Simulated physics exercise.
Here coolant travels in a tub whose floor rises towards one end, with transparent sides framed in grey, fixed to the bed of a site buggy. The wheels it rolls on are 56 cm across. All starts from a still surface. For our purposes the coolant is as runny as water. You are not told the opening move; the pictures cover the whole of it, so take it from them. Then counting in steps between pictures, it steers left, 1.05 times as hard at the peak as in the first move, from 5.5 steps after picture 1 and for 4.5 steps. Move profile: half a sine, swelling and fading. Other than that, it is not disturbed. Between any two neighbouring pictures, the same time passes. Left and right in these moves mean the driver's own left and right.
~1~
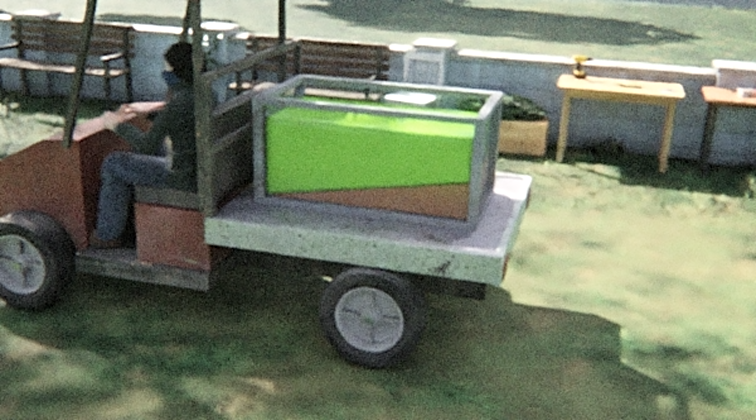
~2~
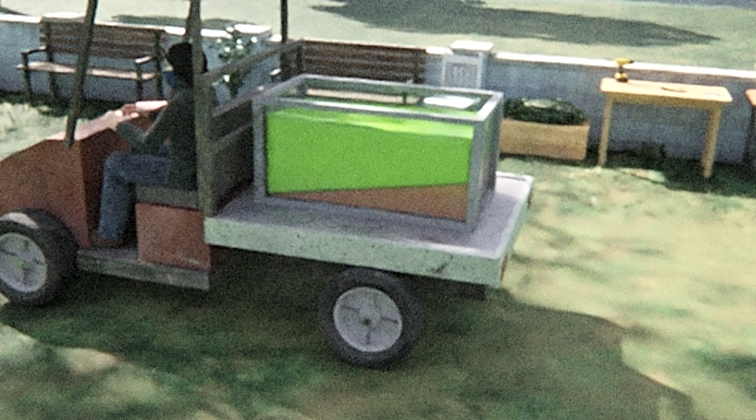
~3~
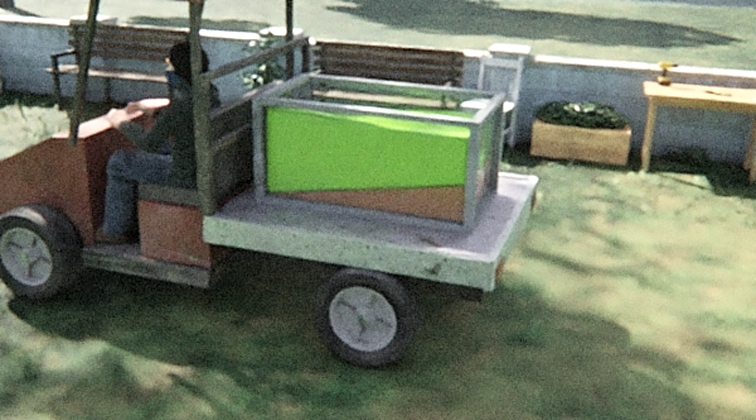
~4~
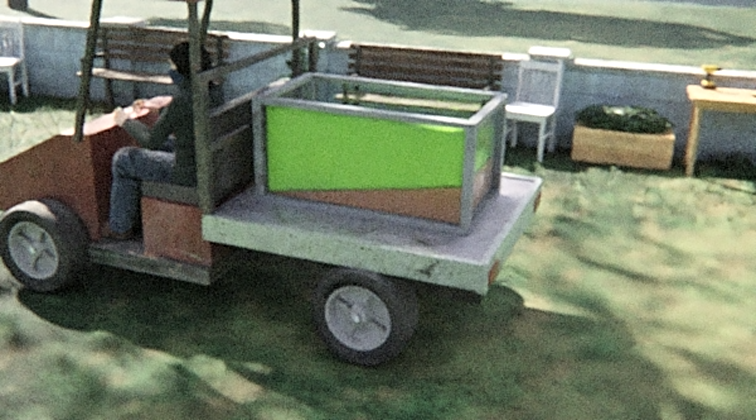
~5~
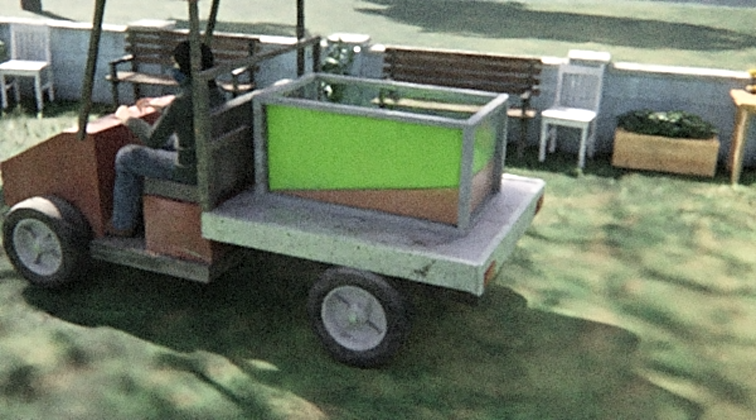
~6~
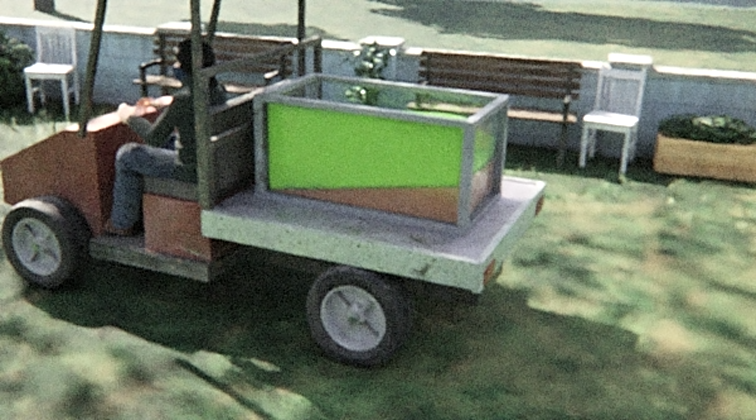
At first, a driver takes a small orange cart leftward across grass past benches and tables, with bright green liquid lying nearly level in its grey-framed clear tub. As white chairs come into view behind, the cart turns slightly and the liquid climbs towards the near side, remaining clearly tilted.
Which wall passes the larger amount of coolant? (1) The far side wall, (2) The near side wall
1.
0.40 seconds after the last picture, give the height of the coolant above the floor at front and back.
Front level 44 cm, back level 50 cm.
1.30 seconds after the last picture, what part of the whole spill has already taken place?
Roughly 60 % of the total.
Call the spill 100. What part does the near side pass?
I'd put it at about 10 percent of what spills.
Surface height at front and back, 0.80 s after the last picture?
Front 48 cm, back 46 cm.
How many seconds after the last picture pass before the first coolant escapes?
The first spill happens at roughly 0.6 s.
Another 0.40 s on from the last picture, the surface is 45 cm up at the front and 49 cm at the back; nothing has left.
Another 0.80 s on from the last picture, the surface is 48 cm up at the front and 46 cm at the back; 2 per cent is out, over the far side.
Another 1.30 s on from the last picture, the surface is 45 cm up at the front and 45 cm at the back; 3 per cent is out, over the far side, a little elsewhere.
Another 3.48 s on from the last picture, 5 per cent is out, over the far side, a little elsewhere; the near side has passed 1 per cent and the far side 3.
